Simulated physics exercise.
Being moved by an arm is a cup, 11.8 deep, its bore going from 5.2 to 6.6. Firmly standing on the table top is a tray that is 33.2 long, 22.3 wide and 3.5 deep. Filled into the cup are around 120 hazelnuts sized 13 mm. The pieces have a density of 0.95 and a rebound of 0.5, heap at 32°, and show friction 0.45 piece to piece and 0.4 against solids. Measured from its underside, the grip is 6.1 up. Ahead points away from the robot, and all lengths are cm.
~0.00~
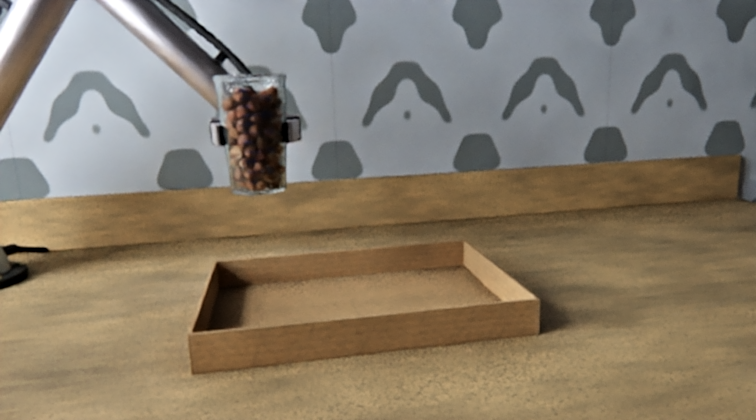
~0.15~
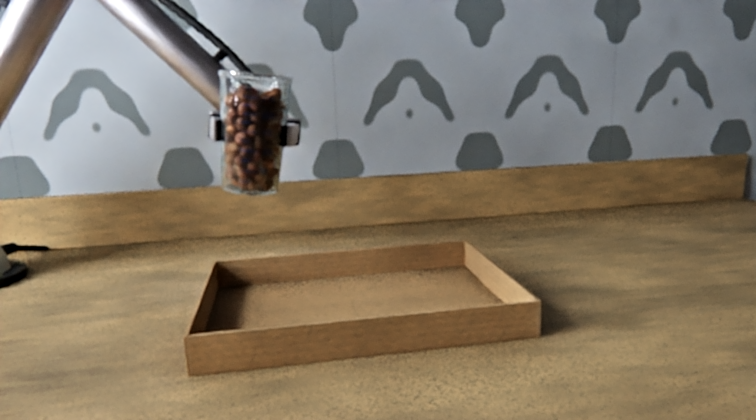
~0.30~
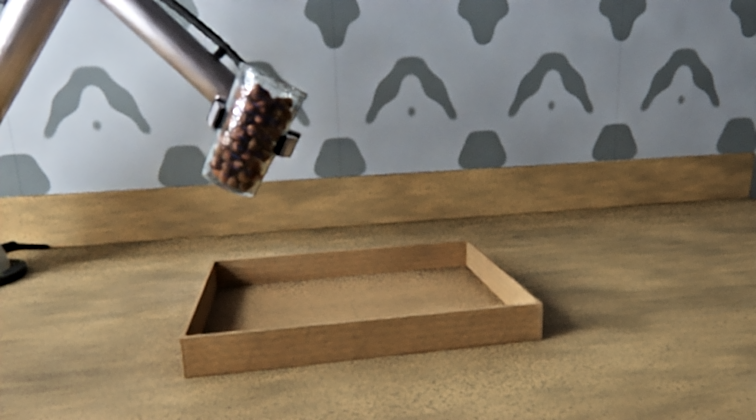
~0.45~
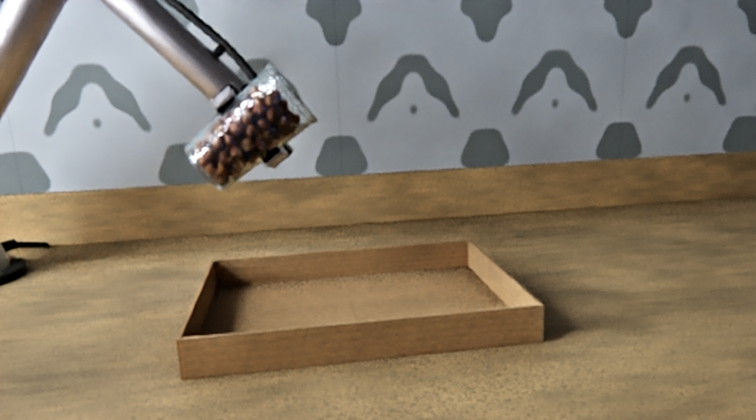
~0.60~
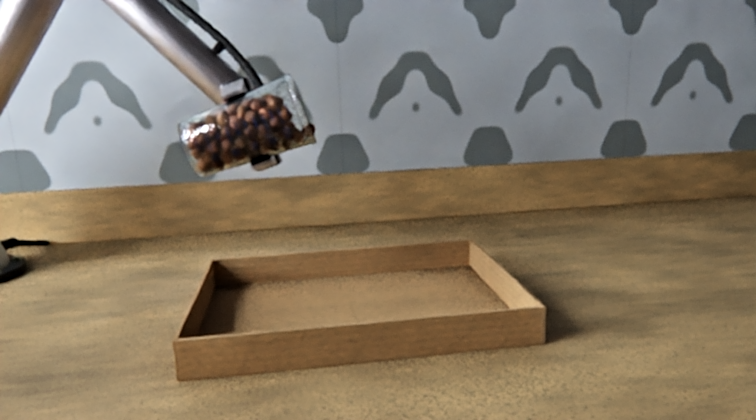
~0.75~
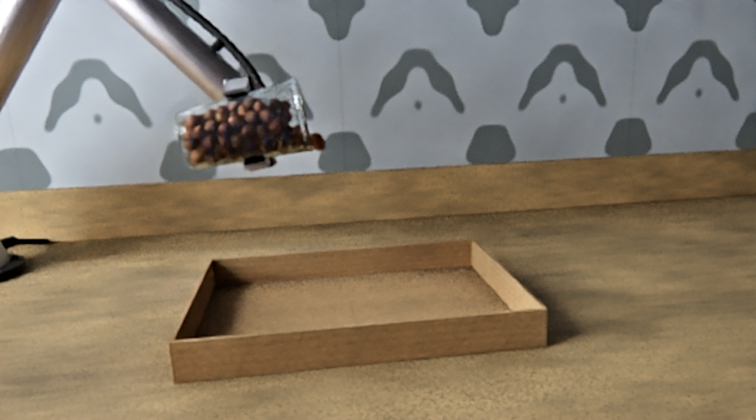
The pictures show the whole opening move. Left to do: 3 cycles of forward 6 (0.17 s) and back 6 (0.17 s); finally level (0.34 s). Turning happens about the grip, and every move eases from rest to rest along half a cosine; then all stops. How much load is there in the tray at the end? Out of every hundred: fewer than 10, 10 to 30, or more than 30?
More than 30 out of every hundred.
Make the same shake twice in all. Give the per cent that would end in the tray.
In that case it would be roughly 60 per cent.
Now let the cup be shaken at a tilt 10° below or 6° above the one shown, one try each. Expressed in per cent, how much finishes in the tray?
First try around 45 %, second around 85 %.
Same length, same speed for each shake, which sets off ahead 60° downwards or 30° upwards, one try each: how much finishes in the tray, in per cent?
You'd get about 20 per cent with the first setting and about 80 per cent with the second.
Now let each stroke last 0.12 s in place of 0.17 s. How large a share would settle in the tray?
Around 90 percent.
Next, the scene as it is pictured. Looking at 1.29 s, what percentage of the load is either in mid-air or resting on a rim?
That comes to about 2 per cent, more or less.
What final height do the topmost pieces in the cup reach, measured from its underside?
Height at rest: Approx. 4.5 cm.
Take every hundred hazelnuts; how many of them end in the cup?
About 25 %.
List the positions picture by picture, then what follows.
In the first picture, the cup middle at (255, 135), level; upper third of the load around (254, 105), from x 230 to 275, top at y 90; 120 in the cup.
In the second picture, the cup middle at (253, 135), tilted 8° forward; upper third of the load around (255, 104), from x 230 to 280, top at y 90.
In the third picture, the cup middle at (251, 133), tilted 28° forward; upper third of the load around (258, 106), from x 220 to 290, top at y 90.
In the fourth picture, the cup middle at (248, 132), tilted 52° forward; upper third of the load around (262, 112), from x 200 to 295, top at y 90.
In the fifth picture, the cup middle at (246, 130), tilted 72° forward; upper third of the load around (257, 114), from x 195 to 310, top at y 100.
In the sixth picture, the cup middle at (244, 128), tilted 80° forward; upper third of the load around (245, 116), from x 190 to 320, top at y 105; 120 in the cup.
After 1.29 s, tilted 80° forward, highest piece 21 above the table; 69 in the cup, 48 in the tray, 1 on the table or floor, 2 in flight or on a rim.
After 1.84 s, tilted 72° forward, highest piece 21 above the table; 81 in the tray, 31 in the cup, 2 on the table or floor, 6 in flight or on a rim.
After 2.31 s, level, highest piece 19 above the table; 87 in the tray, 31 in the cup, 2 on the table or floor.
After 3.36 s, level, highest piece 19 above the table; 87 in the tray, 31 in the cup, 2 on the table or floor.
In the end, 87 in the tray, 31 in the cup, 2 on the table or floor. That is 72 % in the tray.
